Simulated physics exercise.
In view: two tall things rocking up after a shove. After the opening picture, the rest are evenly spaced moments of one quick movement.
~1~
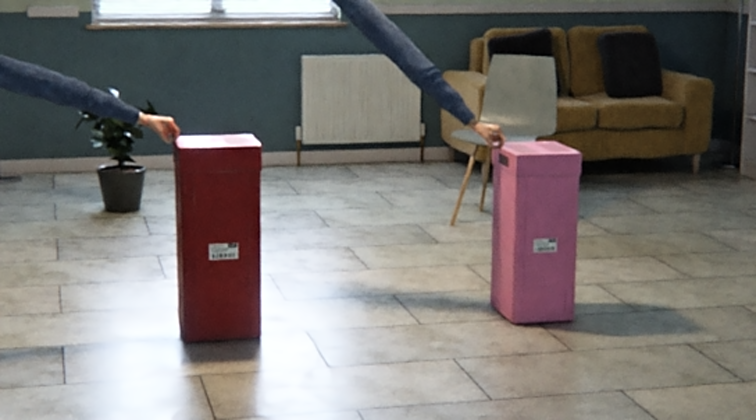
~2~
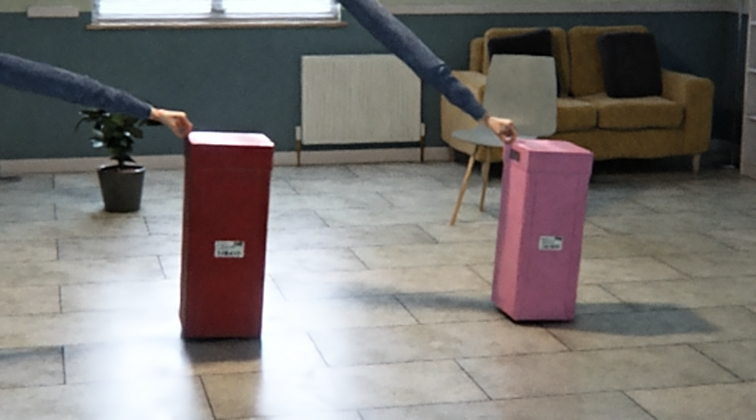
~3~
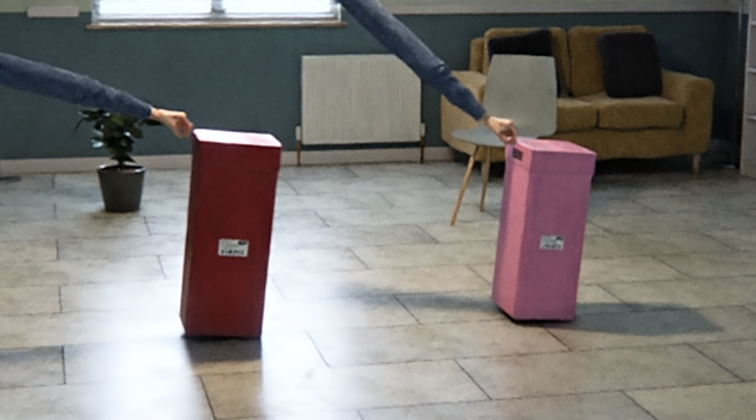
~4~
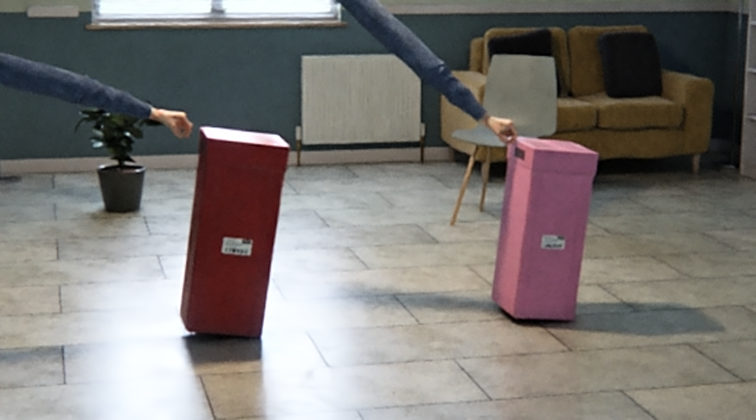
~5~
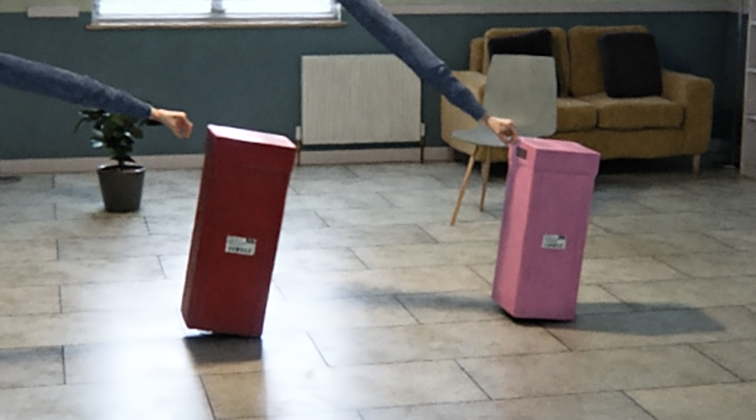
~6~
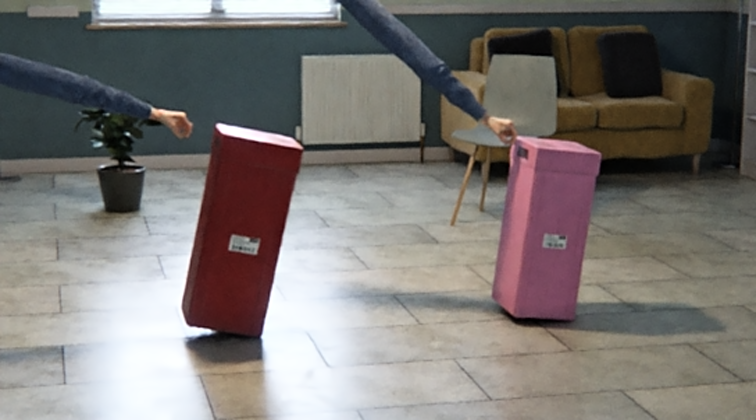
Two outstretched arms pushed the tops of a red box and a pink box standing on a tiled floor, and both leaned to the right, the red one tilting farther as it left the hand.
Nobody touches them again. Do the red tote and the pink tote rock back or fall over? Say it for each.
As it turns out, the red tote falls over and the pink tote rocks back upright.
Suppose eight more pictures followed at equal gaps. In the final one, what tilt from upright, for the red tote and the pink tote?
It would show 25° and 6°.
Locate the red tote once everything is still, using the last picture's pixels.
Near (354, 287).
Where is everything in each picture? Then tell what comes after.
In the first frame, red tote (218, 238) upright; pink tote (534, 232) upright.
In the second frame, red tote (224, 235) 3° off upright; pink tote (540, 229) 4° off upright.
In the third frame, red tote (228, 234) 6° off upright; pink tote (541, 229) 5° off upright.
In the fourth frame, red tote (232, 233) 8° off upright; pink tote (542, 229) 6° off upright.
In the fifth frame, red tote (236, 232) 10° off upright; pink tote (543, 228) 6° off upright.
In the sixth frame, red tote (240, 231) 12° off upright; pink tote (544, 228) 7° off upright.
Then, 0.30 s after the last picture, red tote 39° off upright near (288, 232); pink tote upright near (532, 231).
At rest, the red tote goes down on its side, near (354, 287); the pink tote returns to its base, near (534, 232).
